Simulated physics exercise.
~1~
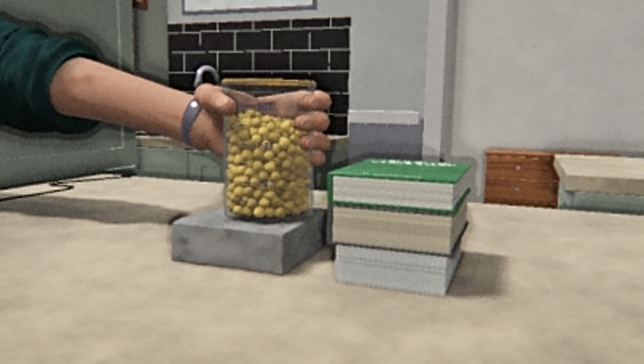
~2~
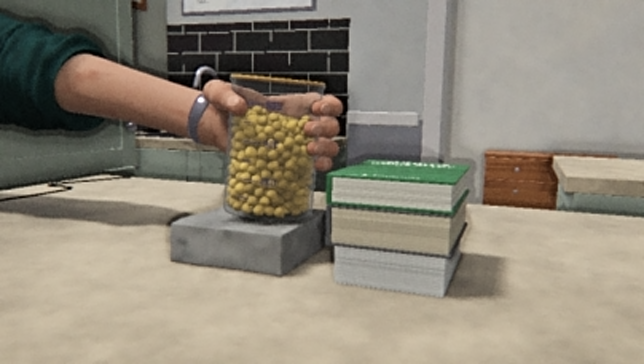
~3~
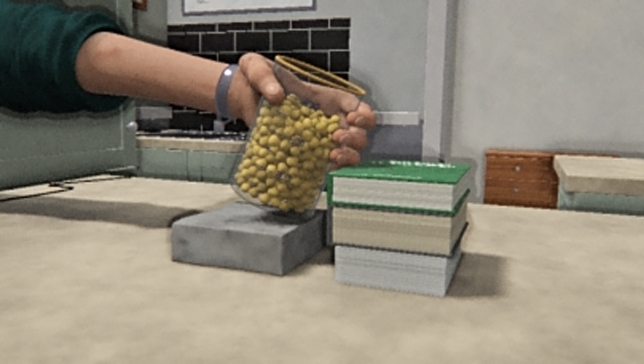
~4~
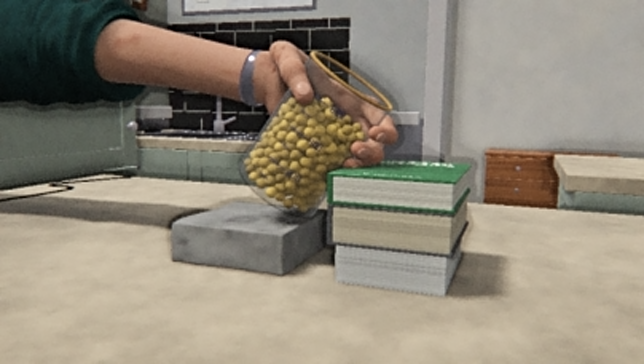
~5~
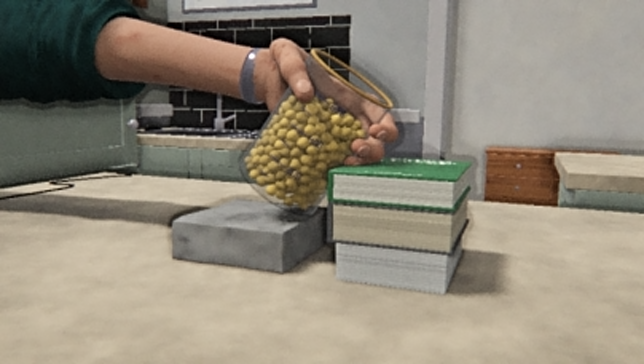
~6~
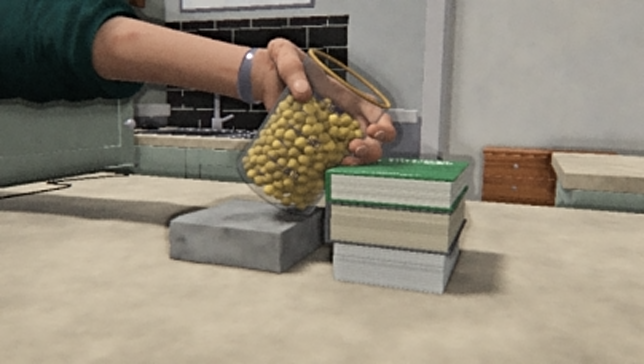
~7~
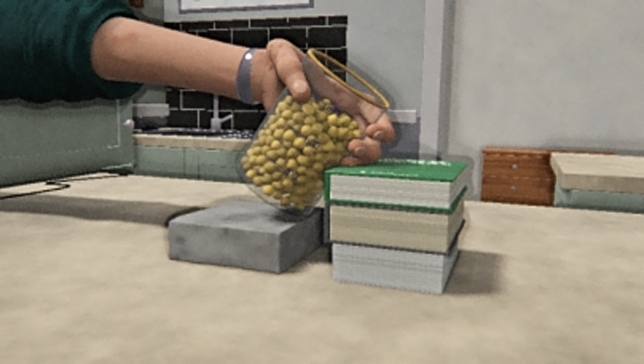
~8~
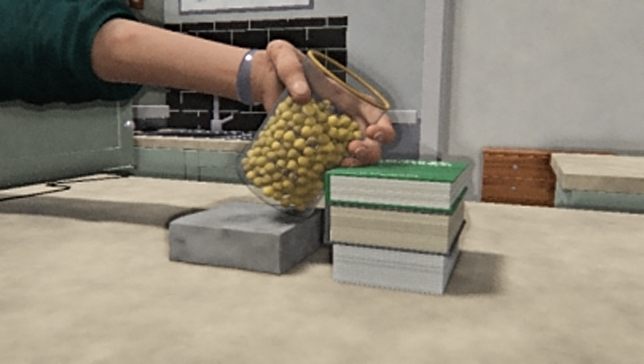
Clear beaker of yellow balls being lifted off a grey block and tilted right by a hand, ending leaning against books, nothing spilling.
